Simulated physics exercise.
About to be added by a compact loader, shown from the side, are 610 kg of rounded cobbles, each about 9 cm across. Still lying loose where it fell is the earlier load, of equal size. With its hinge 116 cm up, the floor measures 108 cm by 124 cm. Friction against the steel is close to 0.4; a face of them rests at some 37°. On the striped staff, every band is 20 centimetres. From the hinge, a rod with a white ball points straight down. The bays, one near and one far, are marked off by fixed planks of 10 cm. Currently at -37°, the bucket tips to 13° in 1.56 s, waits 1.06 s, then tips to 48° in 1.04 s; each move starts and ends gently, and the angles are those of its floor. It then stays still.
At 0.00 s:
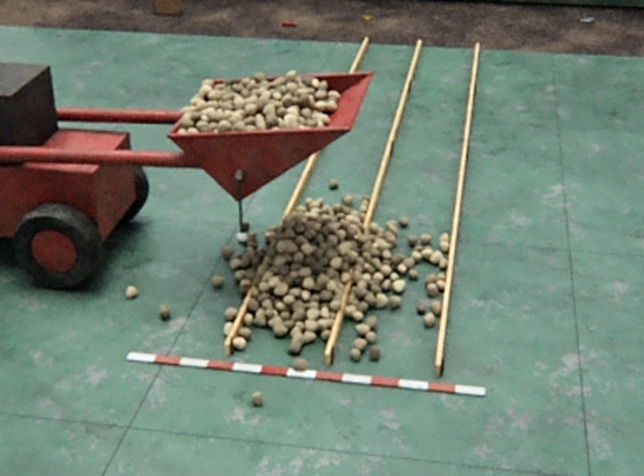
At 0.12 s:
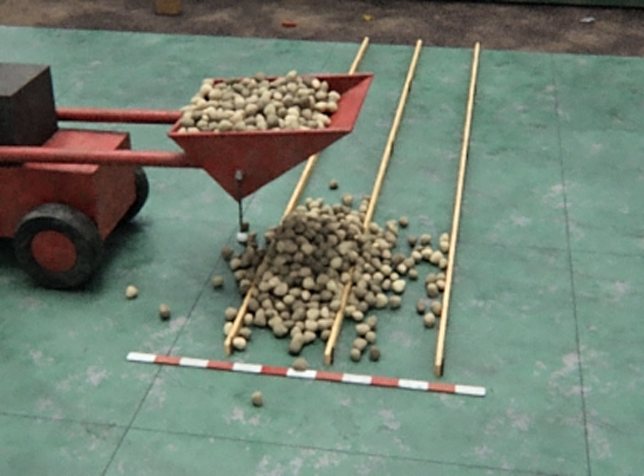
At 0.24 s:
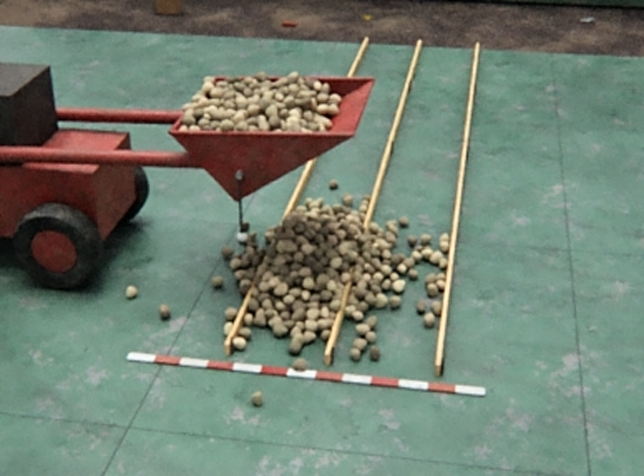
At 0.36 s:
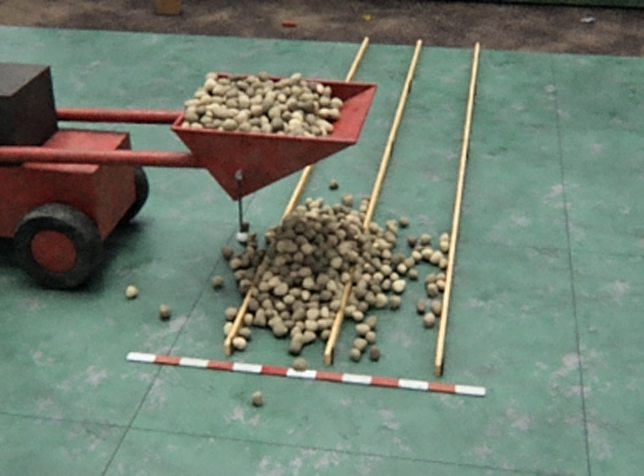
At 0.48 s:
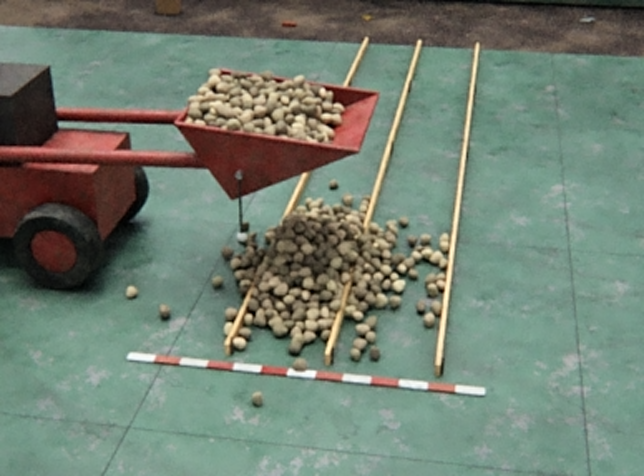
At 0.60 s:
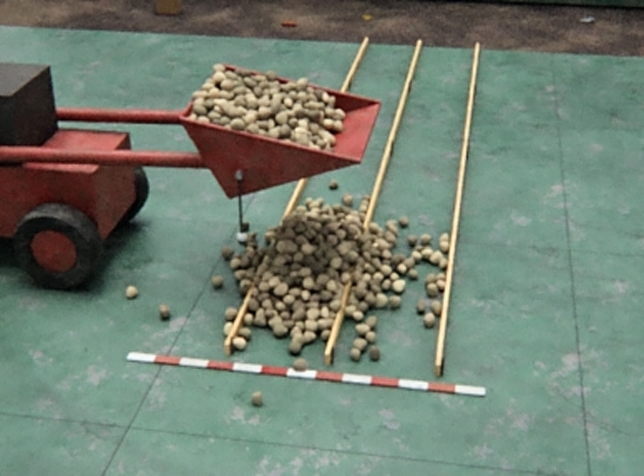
On a green floor marked by three long wooden strips and a red-and-white striped staff, a red loader holds a bucket full of rounded cobbles above a loose heap. The bucket slowly tilts, its right-hand lip lowering slightly, while its cobbles shift a little and the heap lies still.
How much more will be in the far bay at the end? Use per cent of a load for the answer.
Roughly 67 per cent of a load more.
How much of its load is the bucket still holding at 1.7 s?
It keeps some 100 percent of its load.
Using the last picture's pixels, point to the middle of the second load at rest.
They end up centred around (381, 256).
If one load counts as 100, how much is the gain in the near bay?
Close to 20 parts in a hundred.
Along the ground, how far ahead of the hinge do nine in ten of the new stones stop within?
Ahead of it by roughly 140 cm.
After 1.2 s the floor is at 5°; in per cent of one load, 100 in the bucket, 5 short of the bays, 80 in the near bay, 15 in the far bay; the foremost stones are at (440, 274).
After 1.7 s the floor is at 13°; in per cent of one load, 99 in the bucket, 5 short of the bays, 80 in the near bay, 16 in the far bay; the foremost stones are at (440, 274).
After 4.1 s the floor is at 48°; in per cent of one load, 10 in the bucket, 5 short of the bays, 101 in the near bay, 82 in the far bay, 3 past the last board; the foremost stones are at (497, 277).
After 6.9 s the floor is at 48°; in per cent of one load, 9 in the bucket, 5 short of the bays, 101 in the near bay, 82 in the far bay, 3 past the last board; the foremost stones are at (497, 277). Net gain in the far bay, 67.
